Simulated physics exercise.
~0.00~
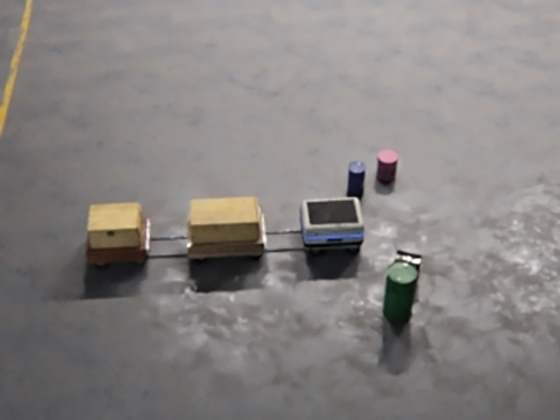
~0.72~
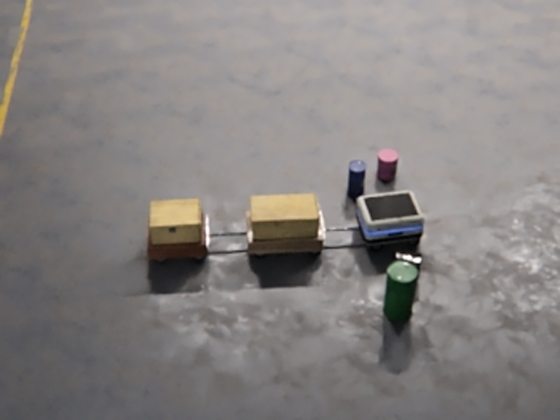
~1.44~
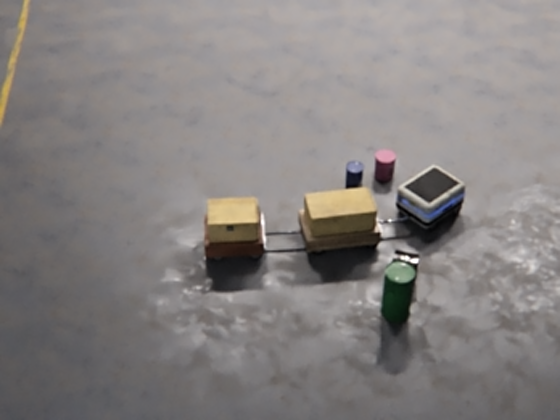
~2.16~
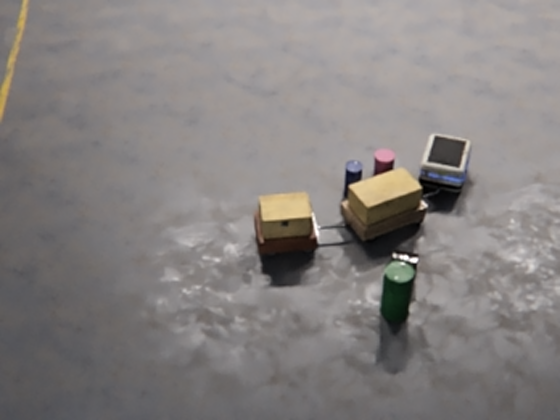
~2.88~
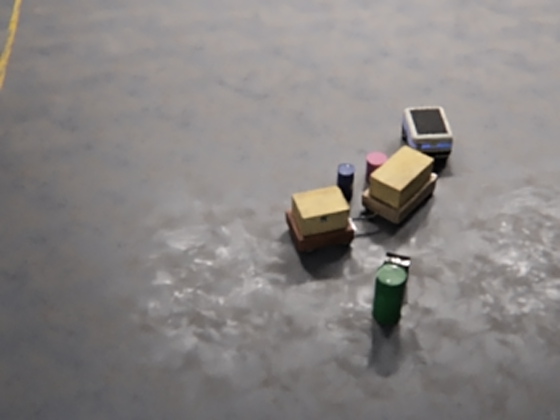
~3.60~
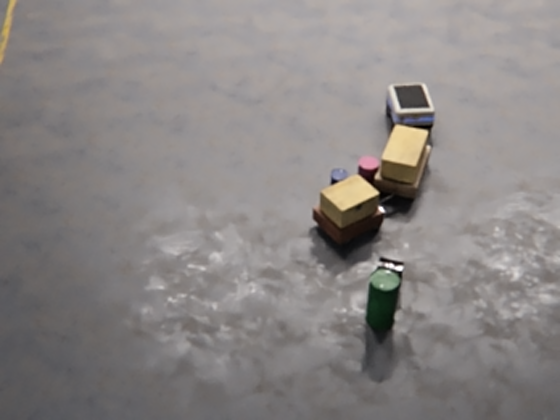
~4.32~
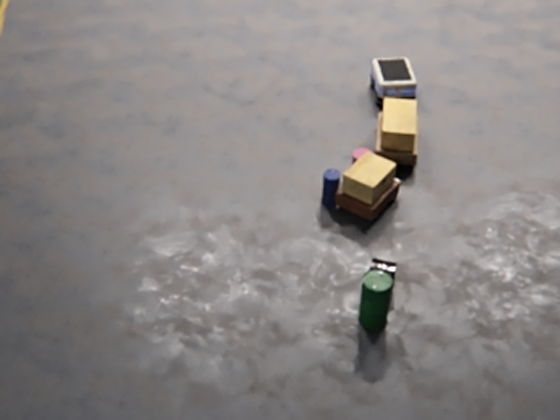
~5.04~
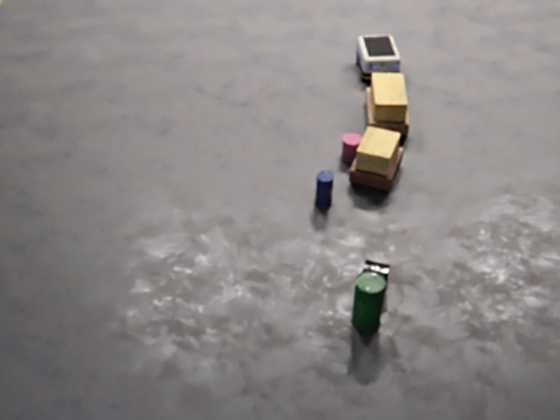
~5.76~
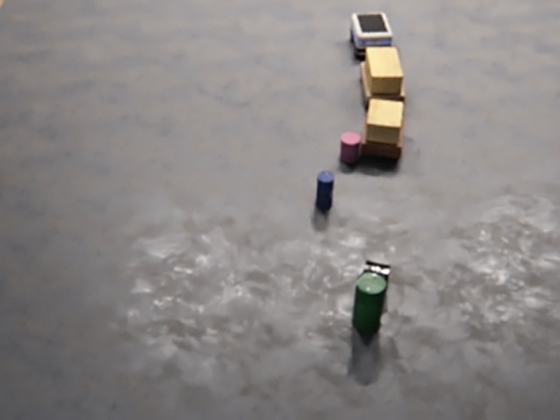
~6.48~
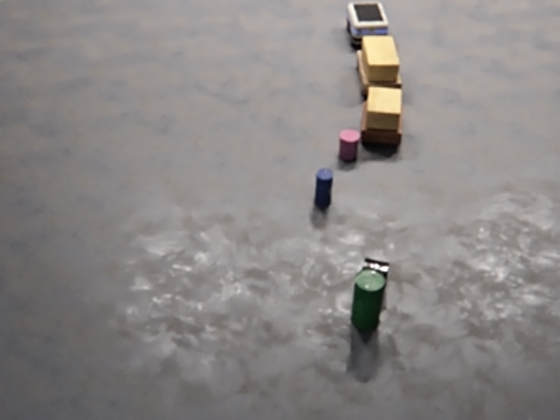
On a grey floor, a tug pulling two carts curves left between blue canister and green drum, nudging a pink pail, still upright.
